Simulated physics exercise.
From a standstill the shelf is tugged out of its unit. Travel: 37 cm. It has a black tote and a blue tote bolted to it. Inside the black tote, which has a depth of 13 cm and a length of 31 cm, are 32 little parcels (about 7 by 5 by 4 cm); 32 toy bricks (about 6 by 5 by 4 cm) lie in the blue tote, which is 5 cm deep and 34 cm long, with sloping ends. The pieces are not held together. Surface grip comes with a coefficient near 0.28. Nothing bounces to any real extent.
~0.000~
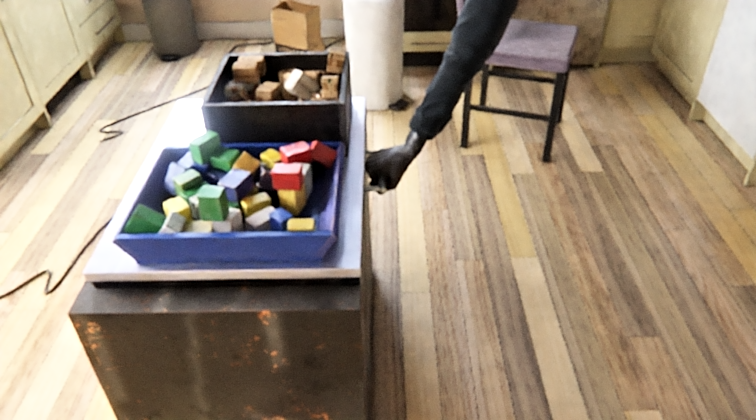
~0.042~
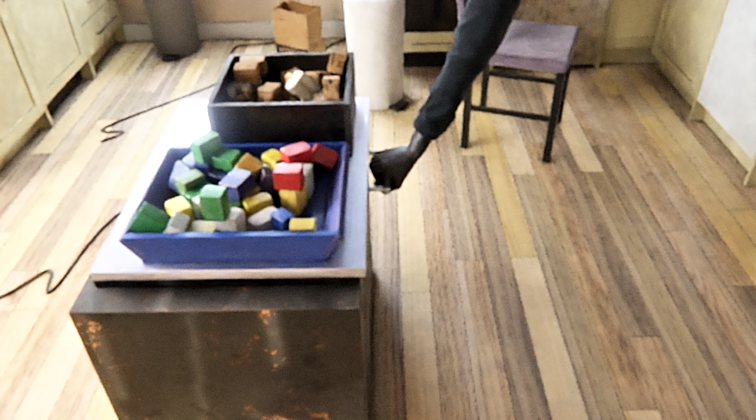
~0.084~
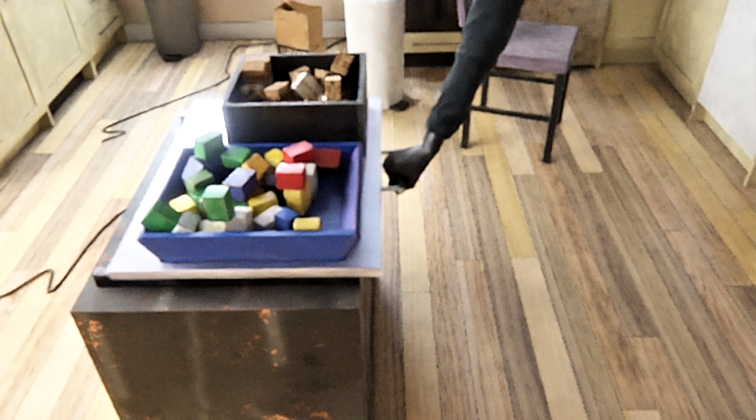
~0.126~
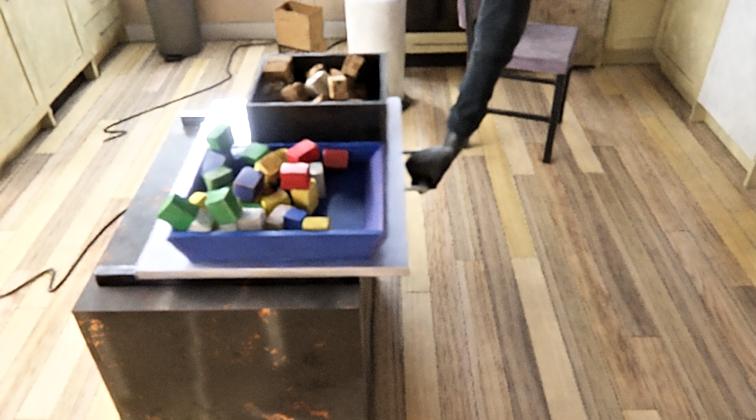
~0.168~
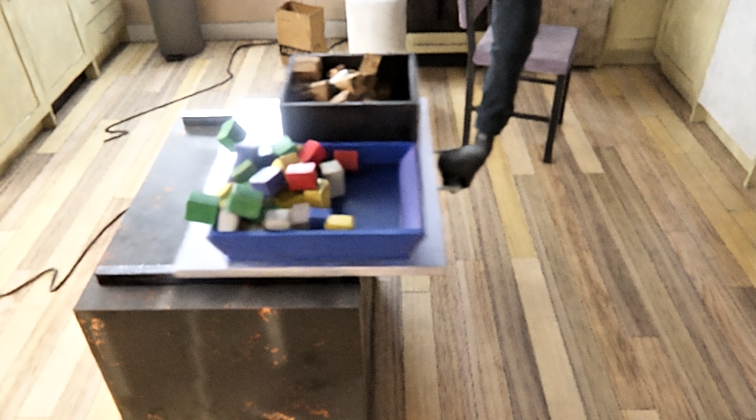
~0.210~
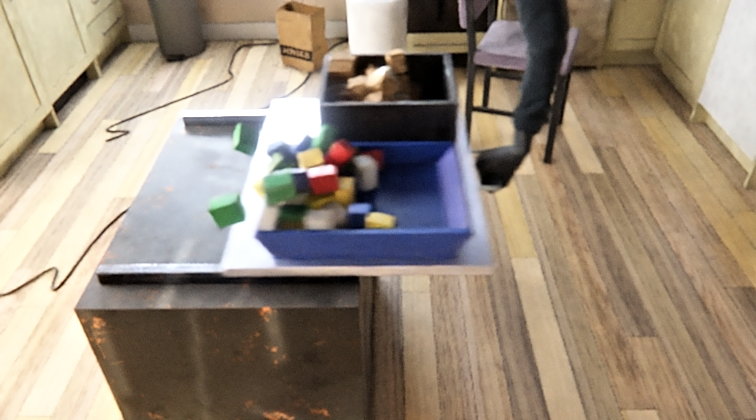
A white shelf carrying a blue tote of colourful toy bricks and a black tote of brown pieces is pulled rightward by a dark-gloved hand, as the bricks bunch leftward and two green ones leave the blue tote.
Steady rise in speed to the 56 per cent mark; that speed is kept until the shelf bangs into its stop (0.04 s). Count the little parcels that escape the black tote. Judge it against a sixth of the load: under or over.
Under.
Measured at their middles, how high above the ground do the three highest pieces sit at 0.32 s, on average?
88 cm.
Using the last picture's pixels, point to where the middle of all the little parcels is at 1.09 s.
Near (449, 107) in pixels.
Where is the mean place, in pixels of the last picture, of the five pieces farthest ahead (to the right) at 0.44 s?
(538, 114).
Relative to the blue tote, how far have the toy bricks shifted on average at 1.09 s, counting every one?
On average they end up some 30 cm further right.
After 0.24 s, the shelf hits its stop.
After 0.32 s, the black tote has all 32 and the blue tote is down by 2 of 32.
After 0.44 s, the black tote is down by 1 of 32 and the blue tote is down by 6 of 32.
After 0.66 s, the black tote is down by 1 of 32 and the blue tote is down by 14 of 32.
When it is over (at 1.09 s), the black tote is down by 1 of 32 and the blue tote is down by 14 of 32. Asked share, 1 of 32, 3 per cent.
